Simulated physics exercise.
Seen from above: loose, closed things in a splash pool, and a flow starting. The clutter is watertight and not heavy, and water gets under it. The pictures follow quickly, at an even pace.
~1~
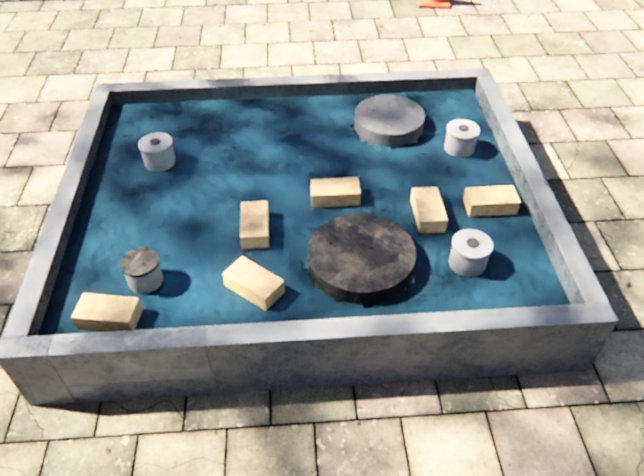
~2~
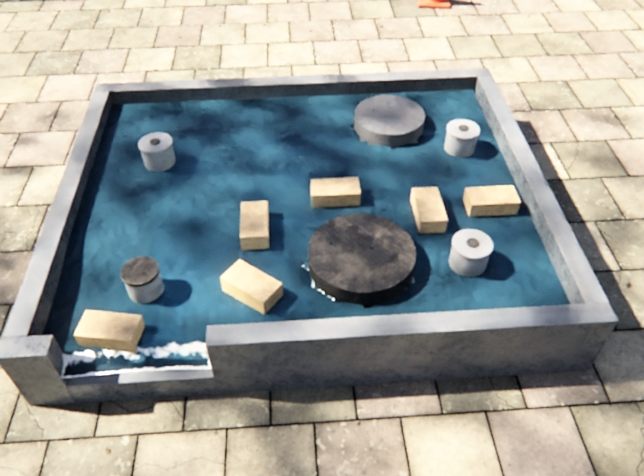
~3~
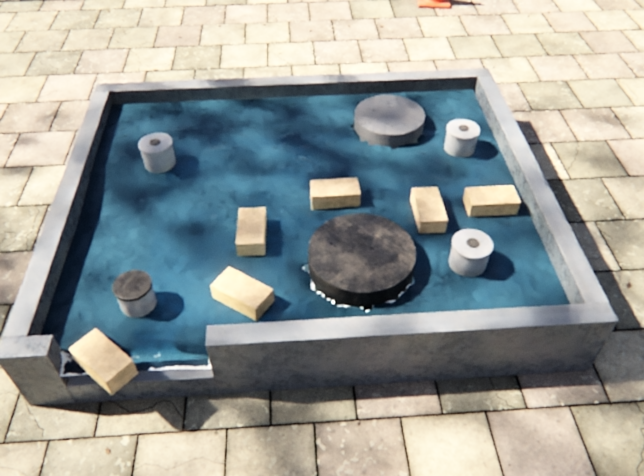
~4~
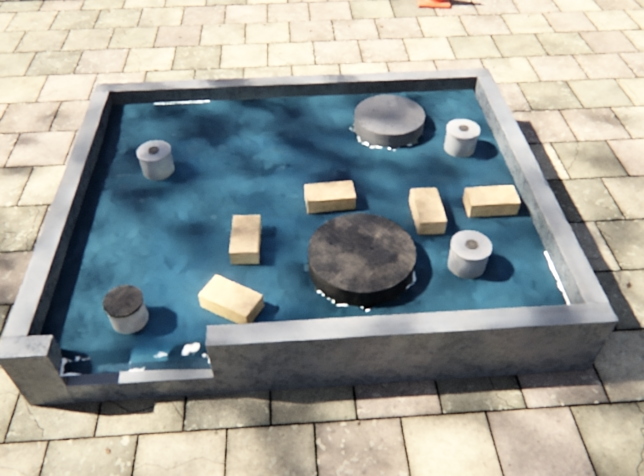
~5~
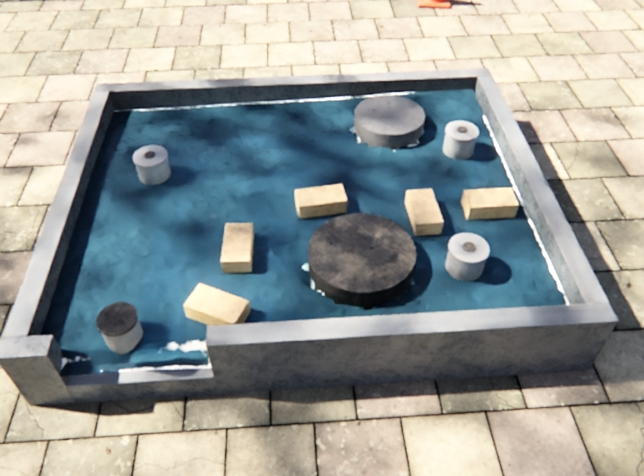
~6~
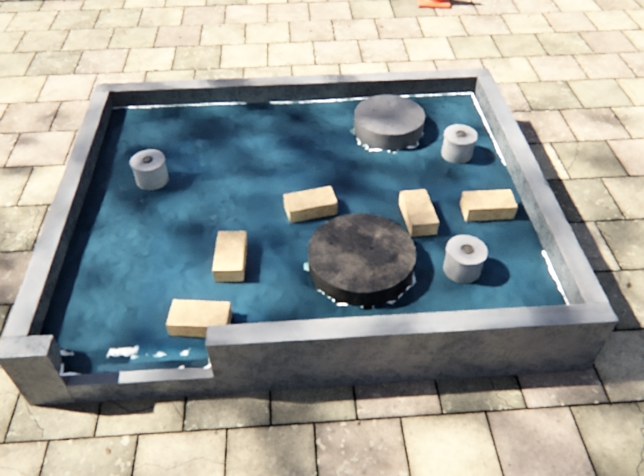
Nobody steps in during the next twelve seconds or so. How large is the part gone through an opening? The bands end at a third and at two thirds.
Share: One to two thirds.
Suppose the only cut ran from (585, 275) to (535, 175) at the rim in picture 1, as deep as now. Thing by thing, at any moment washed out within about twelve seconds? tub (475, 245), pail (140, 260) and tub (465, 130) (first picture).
In that order: Yes, inside, through.
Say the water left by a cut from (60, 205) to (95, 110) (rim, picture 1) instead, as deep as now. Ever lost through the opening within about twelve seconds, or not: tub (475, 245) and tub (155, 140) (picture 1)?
In turn: Kept in, through.
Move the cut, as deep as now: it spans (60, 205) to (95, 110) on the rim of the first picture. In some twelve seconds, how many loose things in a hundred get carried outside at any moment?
Roughly 10 per cent.
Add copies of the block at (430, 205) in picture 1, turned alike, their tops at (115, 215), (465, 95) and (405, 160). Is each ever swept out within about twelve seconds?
In that order: Through, stays, no.
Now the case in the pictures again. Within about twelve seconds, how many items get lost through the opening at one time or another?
5 of them.
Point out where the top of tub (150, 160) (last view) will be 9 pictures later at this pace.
Roughly at (134, 188).
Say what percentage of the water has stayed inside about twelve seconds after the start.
Close to 68 %.
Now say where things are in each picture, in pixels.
In the first picture, a block at (253, 277) floats; a block at (254, 219), afloat; 0 of 10 have shifted.
In the second picture, a block at (251, 280) floats; a block at (254, 219), afloat; 1 of 10 have shifted.
In the third picture, a block at (242, 288), afloat, close to its start; a block at (251, 225), afloat, close to its start; 3 of 10 have shifted.
In the fourth picture, a block at (231, 295) floats, close to its start; a block at (245, 233) floats, close to its start; 5 of 10 have shifted.
In the fifth picture, a block at (216, 303) floats, close to its start; a block at (237, 242), afloat, close to its start; 6 of 10 have shifted.
In the sixth picture, a block at (199, 314), afloat, a stride from its start; a block at (230, 250) floats, close to its start; 7 of 10 have shifted.
A moment on, 3 of 10 are out; 7 afloat.
Next, 4 of 10 are out; 6 afloat.
Later, 4 of 10 are out; 6 afloat.
In the end, 5 of 10 are out; 5 afloat.
